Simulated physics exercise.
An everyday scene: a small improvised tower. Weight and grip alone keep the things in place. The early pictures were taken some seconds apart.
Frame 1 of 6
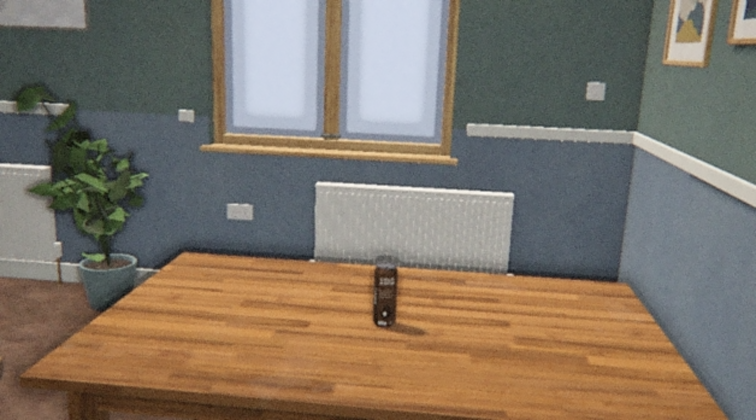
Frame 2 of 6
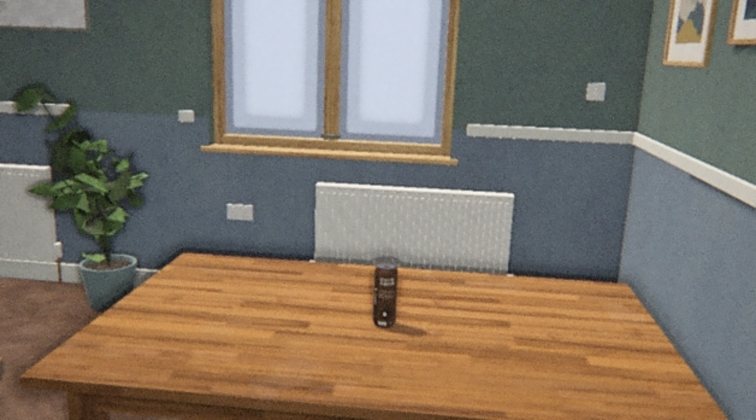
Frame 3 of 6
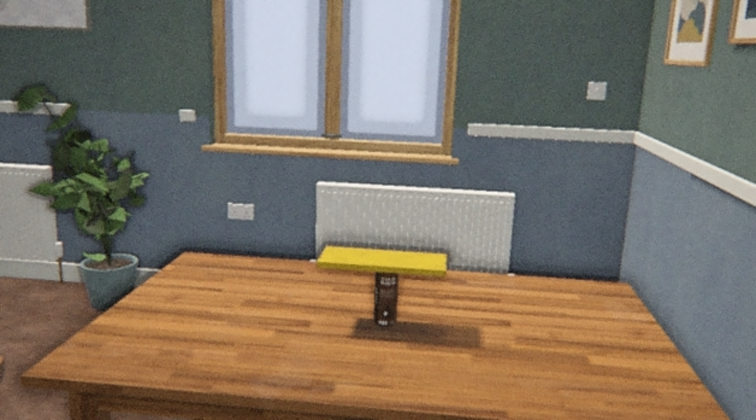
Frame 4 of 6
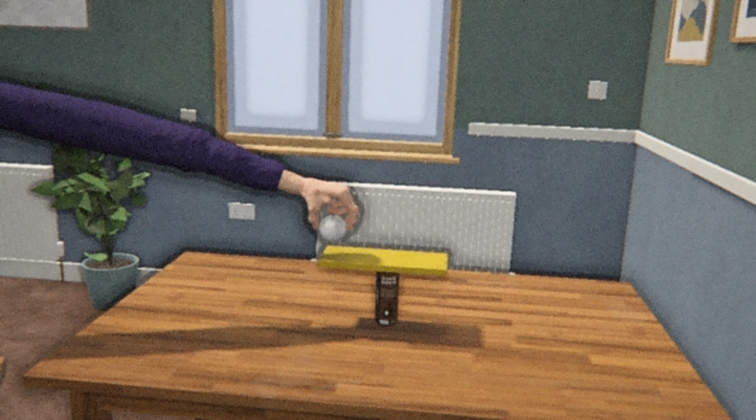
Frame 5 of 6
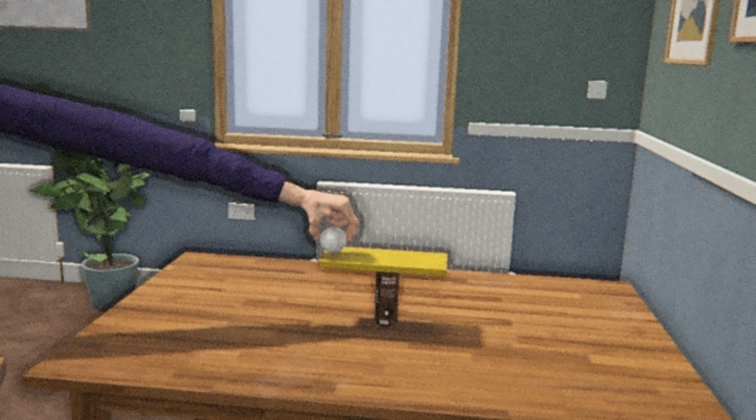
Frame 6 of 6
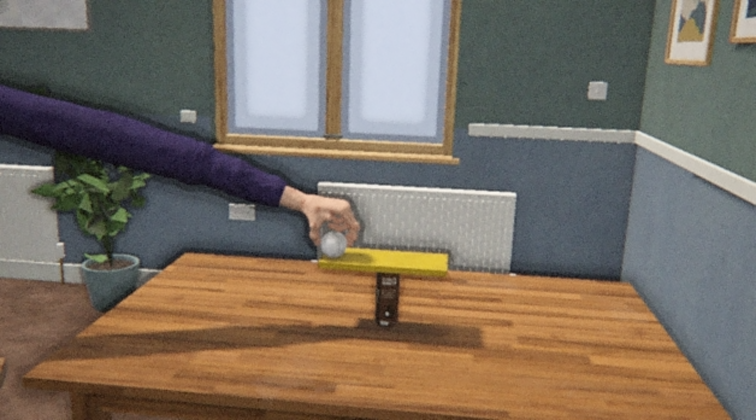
A purple-sleeved arm lowering a white onion onto the left end of a yellow board lying across a dark can on a wooden table.
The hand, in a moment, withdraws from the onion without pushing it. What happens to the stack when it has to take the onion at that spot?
It collapses.
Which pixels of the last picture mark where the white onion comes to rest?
Look around (334, 309) in the final frame.
Then, 0.40 s on from there, white onion now fallen; yellow board turned 70° from how it was put.
Then, 0.90 s on from there, yellow board now fallen.
In the end, fallen, yellow board and white onion; brown can unmoved. At the end, from the last picture's camera, white onion near (333, 309). The stack loses its balance.
